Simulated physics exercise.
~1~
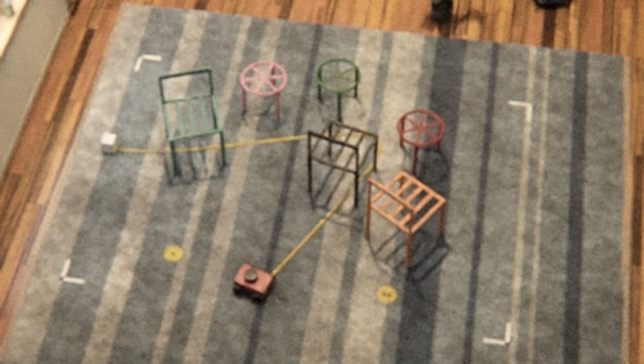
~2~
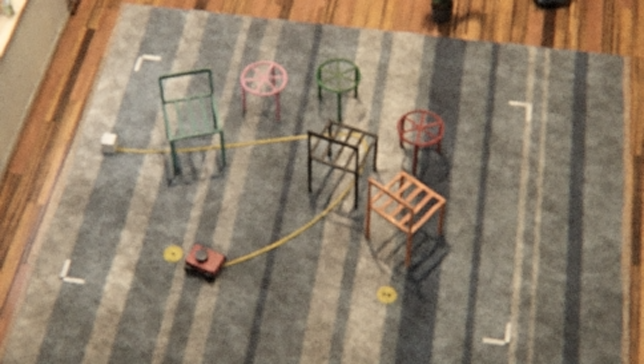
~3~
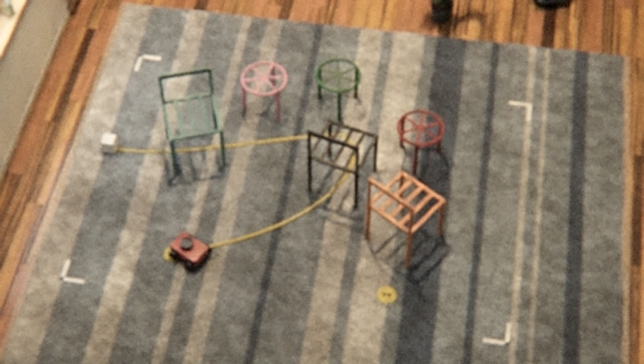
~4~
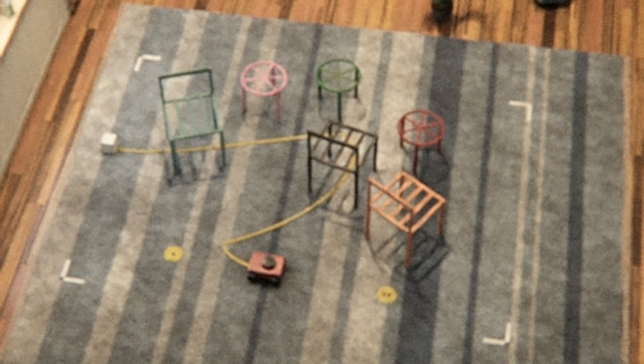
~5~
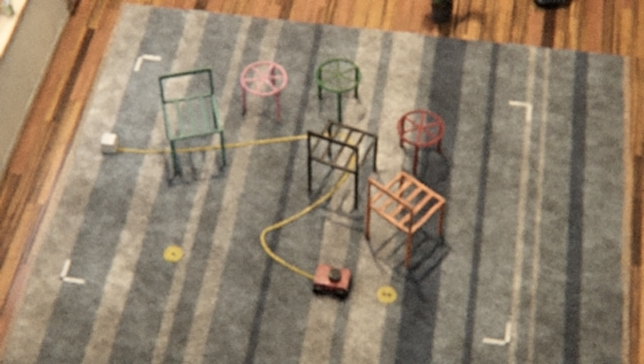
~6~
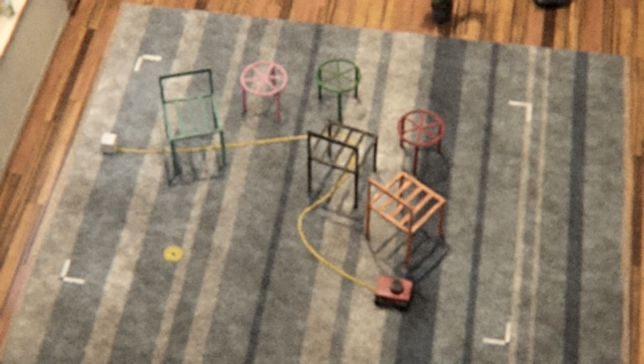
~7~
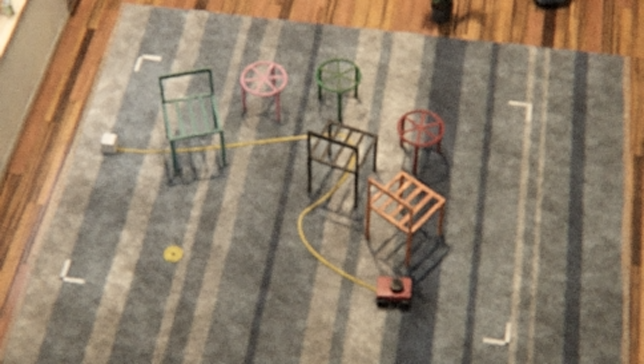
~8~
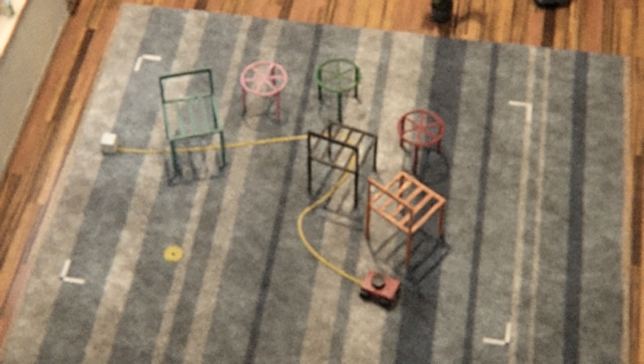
At the start, a small red cart sits on a striped rug, its yellow lead running from a white block at left, by the teal chair, to the black chair and down to the cart. Around it stand three chairs and three stools. The cart first moves left to the left yellow mark, covering it, while the lead bends into a loose curve. It then turns back and drives right, the lead looping behind it, until it covers the other yellow mark. Finally it shifts slightly back left, and the chairs and stools still stand in their places.
